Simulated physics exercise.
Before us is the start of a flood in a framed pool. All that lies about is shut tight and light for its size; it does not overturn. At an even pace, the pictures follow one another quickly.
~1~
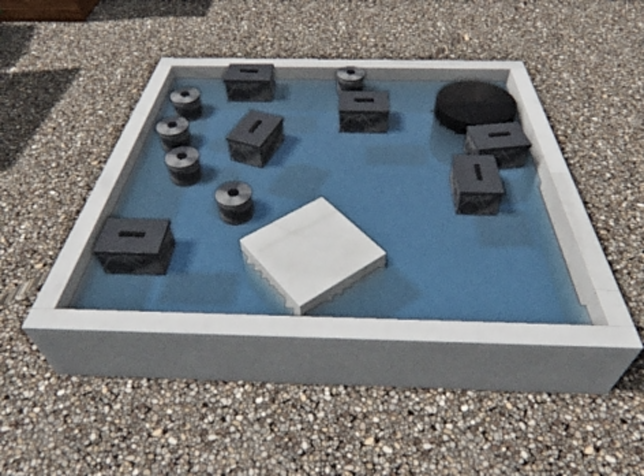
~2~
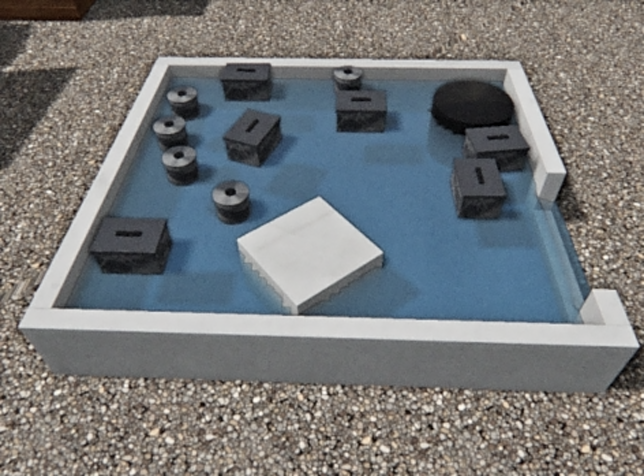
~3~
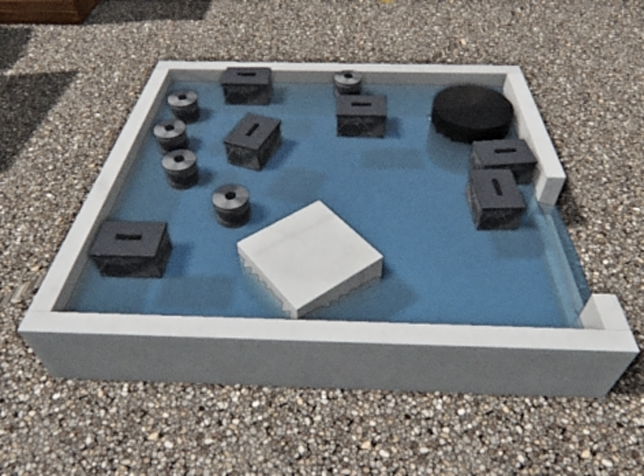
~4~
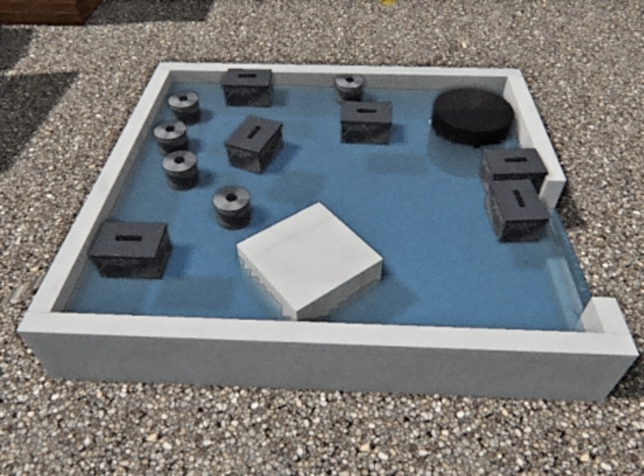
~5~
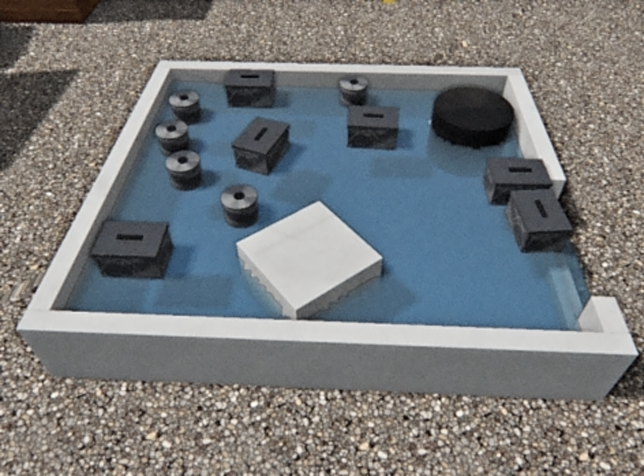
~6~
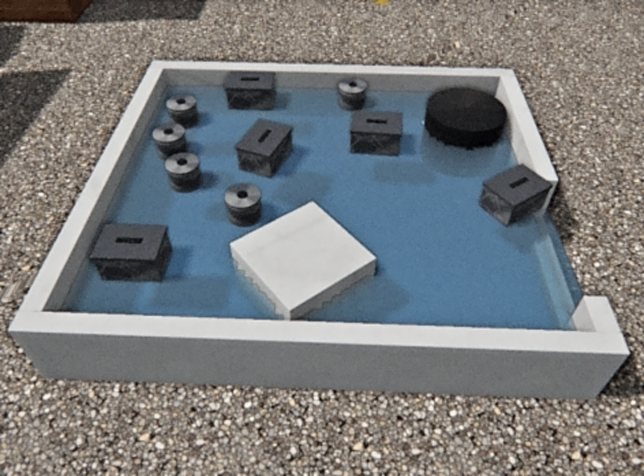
In a framed pool, the right wall opens and dark floating blocks drift toward the gap.
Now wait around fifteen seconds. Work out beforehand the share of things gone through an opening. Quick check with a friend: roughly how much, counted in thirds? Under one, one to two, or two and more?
The amount is a third up to two thirds.
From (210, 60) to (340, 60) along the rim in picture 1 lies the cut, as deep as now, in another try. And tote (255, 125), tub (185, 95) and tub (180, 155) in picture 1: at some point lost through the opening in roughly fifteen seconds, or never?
In the order given: Flushed out, flushed out, flushed out.
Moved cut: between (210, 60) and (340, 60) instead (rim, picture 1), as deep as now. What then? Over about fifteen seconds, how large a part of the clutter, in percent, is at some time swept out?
Close to 60 %, I think.
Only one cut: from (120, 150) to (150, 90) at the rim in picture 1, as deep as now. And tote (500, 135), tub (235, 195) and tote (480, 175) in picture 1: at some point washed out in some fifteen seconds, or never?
Ordered result: Retained / exited / retained.
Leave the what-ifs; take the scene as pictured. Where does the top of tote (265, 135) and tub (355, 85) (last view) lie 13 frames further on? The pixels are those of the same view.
Approximately (360, 160), then (388, 107).
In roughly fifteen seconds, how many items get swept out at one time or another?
I get 5.
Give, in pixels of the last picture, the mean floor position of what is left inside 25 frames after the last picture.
About (318, 202).
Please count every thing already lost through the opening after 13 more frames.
3.
A moment on, 2 of 11 are out; 9 afloat.
Next, 3 of 11 are out; 8 afloat.
Later, 3 of 11 are out; 8 afloat.
In the end, 5 of 11 are out; 6 afloat.
